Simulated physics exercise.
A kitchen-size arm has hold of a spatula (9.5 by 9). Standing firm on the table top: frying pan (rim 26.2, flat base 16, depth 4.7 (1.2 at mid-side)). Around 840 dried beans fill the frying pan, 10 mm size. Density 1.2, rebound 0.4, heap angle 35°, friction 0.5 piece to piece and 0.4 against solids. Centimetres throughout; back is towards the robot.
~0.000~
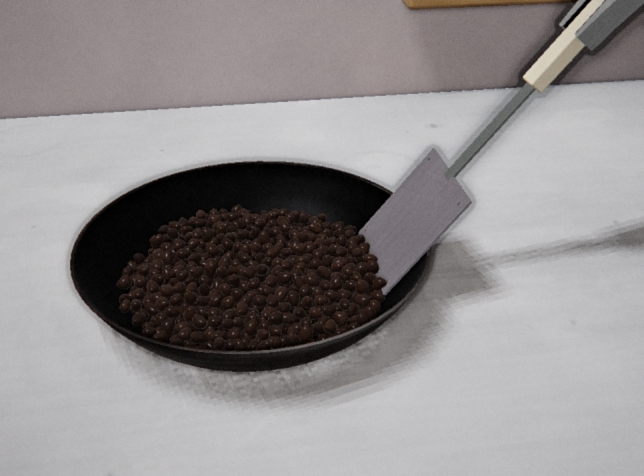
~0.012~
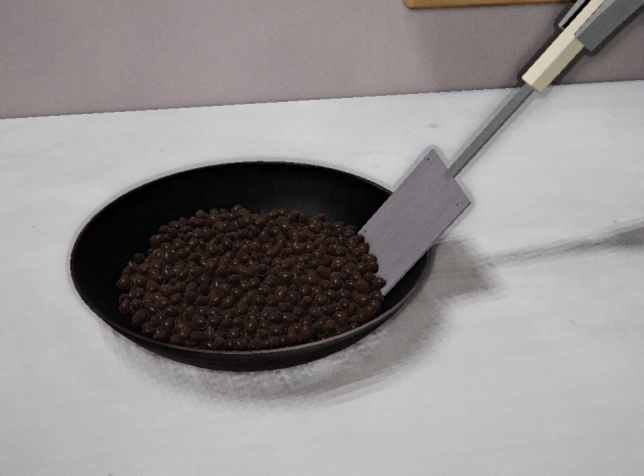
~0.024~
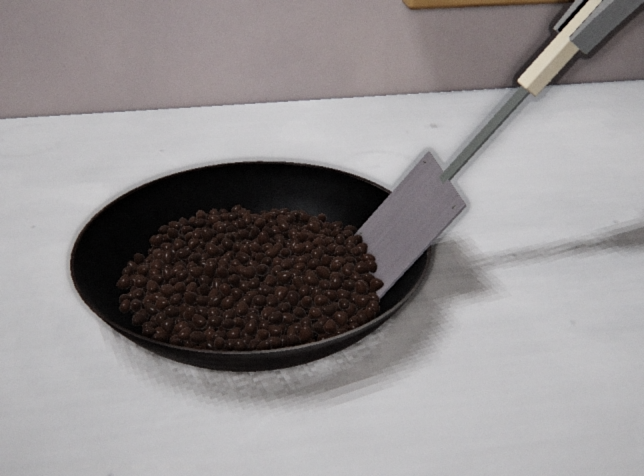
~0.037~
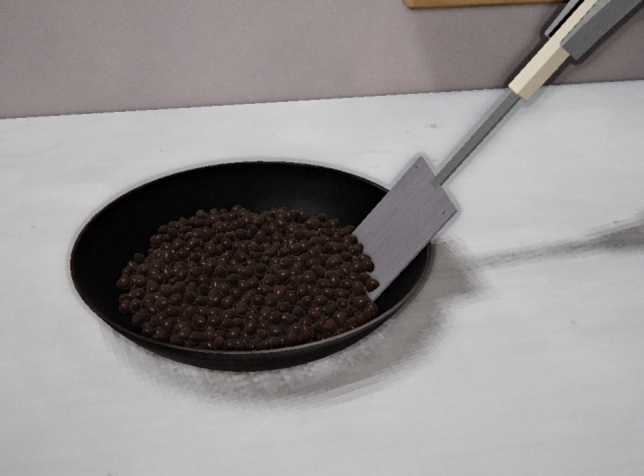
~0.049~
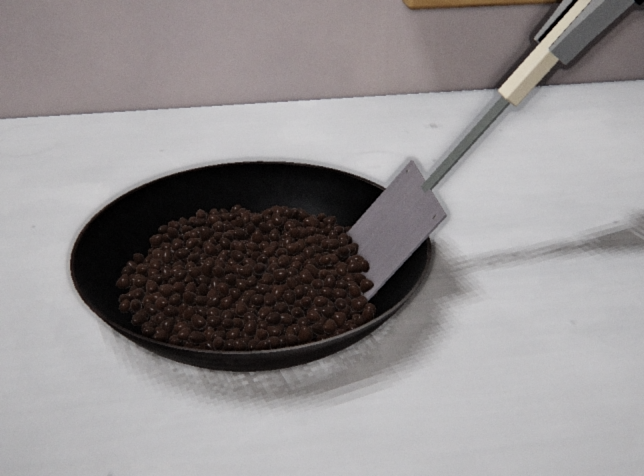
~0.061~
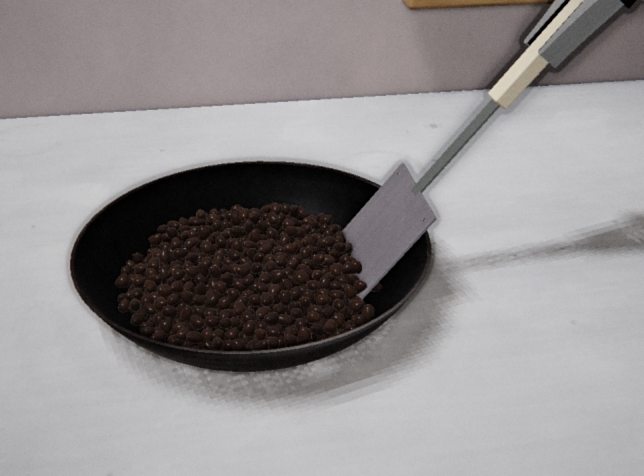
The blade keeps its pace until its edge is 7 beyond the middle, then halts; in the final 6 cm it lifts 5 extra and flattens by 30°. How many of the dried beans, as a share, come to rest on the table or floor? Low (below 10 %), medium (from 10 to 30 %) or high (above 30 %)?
A low share, below 10 %, ends on the table or floor.
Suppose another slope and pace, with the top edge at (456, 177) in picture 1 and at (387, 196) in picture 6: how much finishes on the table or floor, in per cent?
Some 25 per cent.
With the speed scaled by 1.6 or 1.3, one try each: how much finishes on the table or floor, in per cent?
Some 20 and 10 per cent.
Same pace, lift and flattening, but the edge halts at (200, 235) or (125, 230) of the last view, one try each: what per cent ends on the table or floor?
Some 0 and 25 per cent.
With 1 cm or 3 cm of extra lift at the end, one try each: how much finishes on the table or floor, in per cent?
Some 0 and 5 per cent.
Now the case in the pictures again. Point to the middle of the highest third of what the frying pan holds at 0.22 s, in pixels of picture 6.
Near (163, 251).
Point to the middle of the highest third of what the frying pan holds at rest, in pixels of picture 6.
At about (137, 257).
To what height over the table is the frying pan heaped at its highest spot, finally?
Roughly 6.5 cm.
After 0.14 s, sloping 51°, highest piece 7 above the table; 841 in the frying pan, 1 on the blade or in flight.
After 0.22 s, sloping 40°, highest piece 6 above the table; 841 in the frying pan, 1 on the blade or in flight.
After 0.47 s, sloping 21°, highest piece 7 above the table; 799 in the frying pan, 36 on the table or floor, 7 on the blade or in flight.
After 1.52 s, sloping 21°, highest piece 7 above the table; 799 in the frying pan, 43 on the table or floor.
In the end, 799 in the frying pan, 43 on the table or floor. That is 5 % on the table or floor.
